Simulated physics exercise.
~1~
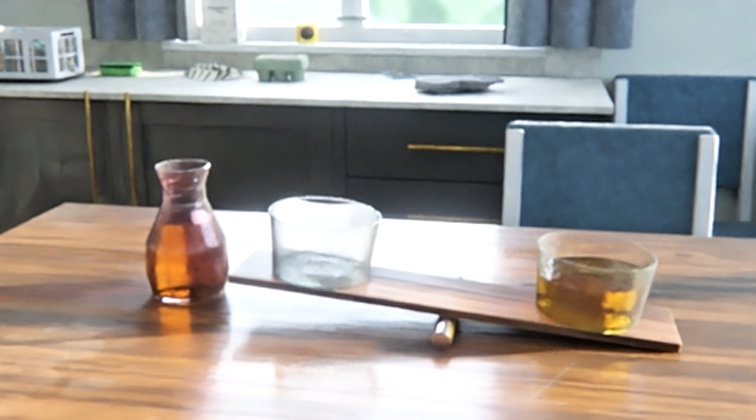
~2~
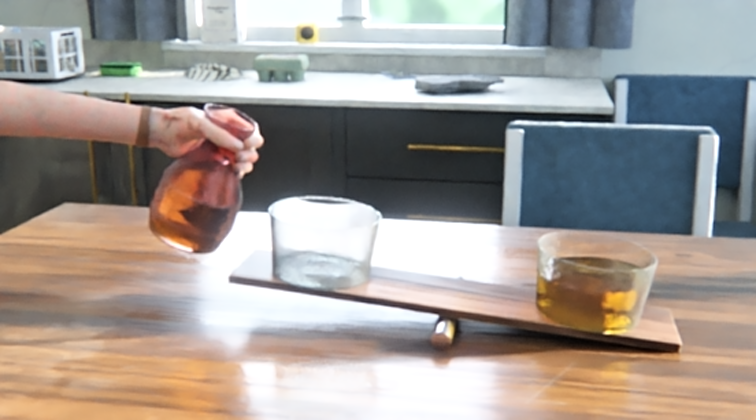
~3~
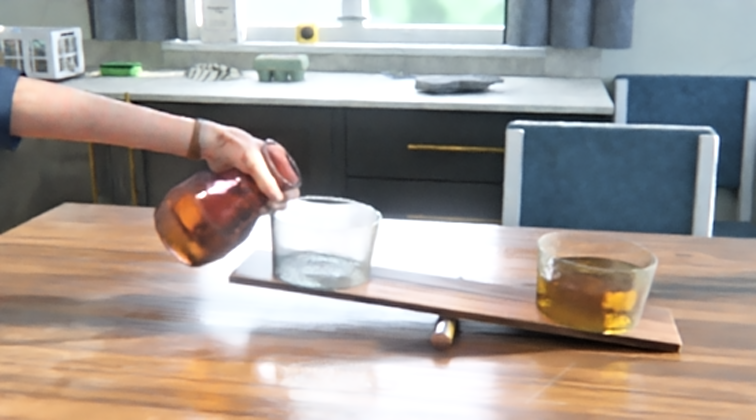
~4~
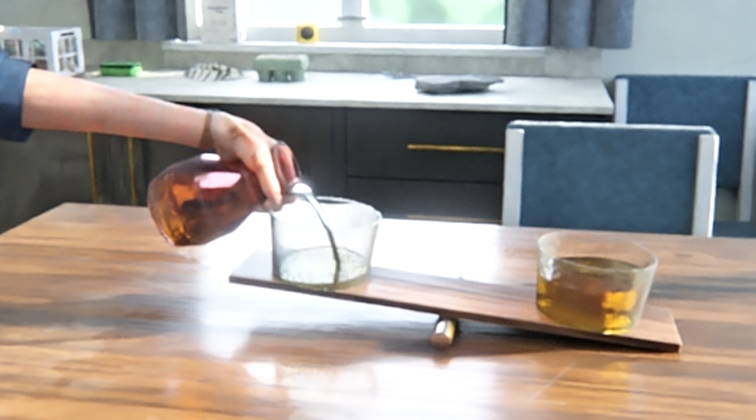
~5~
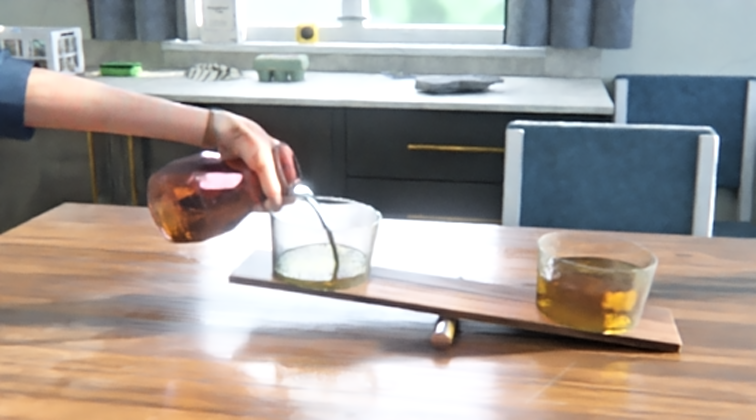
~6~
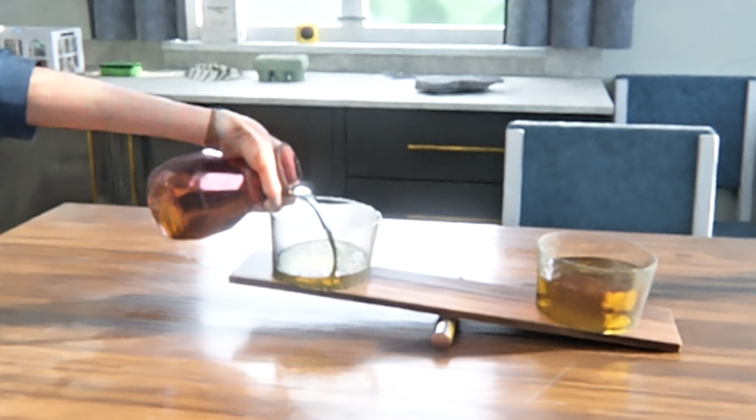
A hand lifted the carafe from the table, tilted it over the empty left tub on the slanted plank, and poured in a little juice while the plank stayed low on the right.
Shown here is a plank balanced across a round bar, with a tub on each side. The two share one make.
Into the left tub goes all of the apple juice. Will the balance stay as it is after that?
No: Oh, it's going to flop over.
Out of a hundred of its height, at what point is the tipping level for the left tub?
It sits at close to 60 in a hundred.
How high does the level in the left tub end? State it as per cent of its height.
Roughly 75 per cent of the height.
Next, the left tub is about half full; the plank leans as before.
After that, the left tub is about two thirds full; the plank has swung over, and that end is down.
Finally, the left tub is about three quarters full; the plank has swung over, and that end is down.
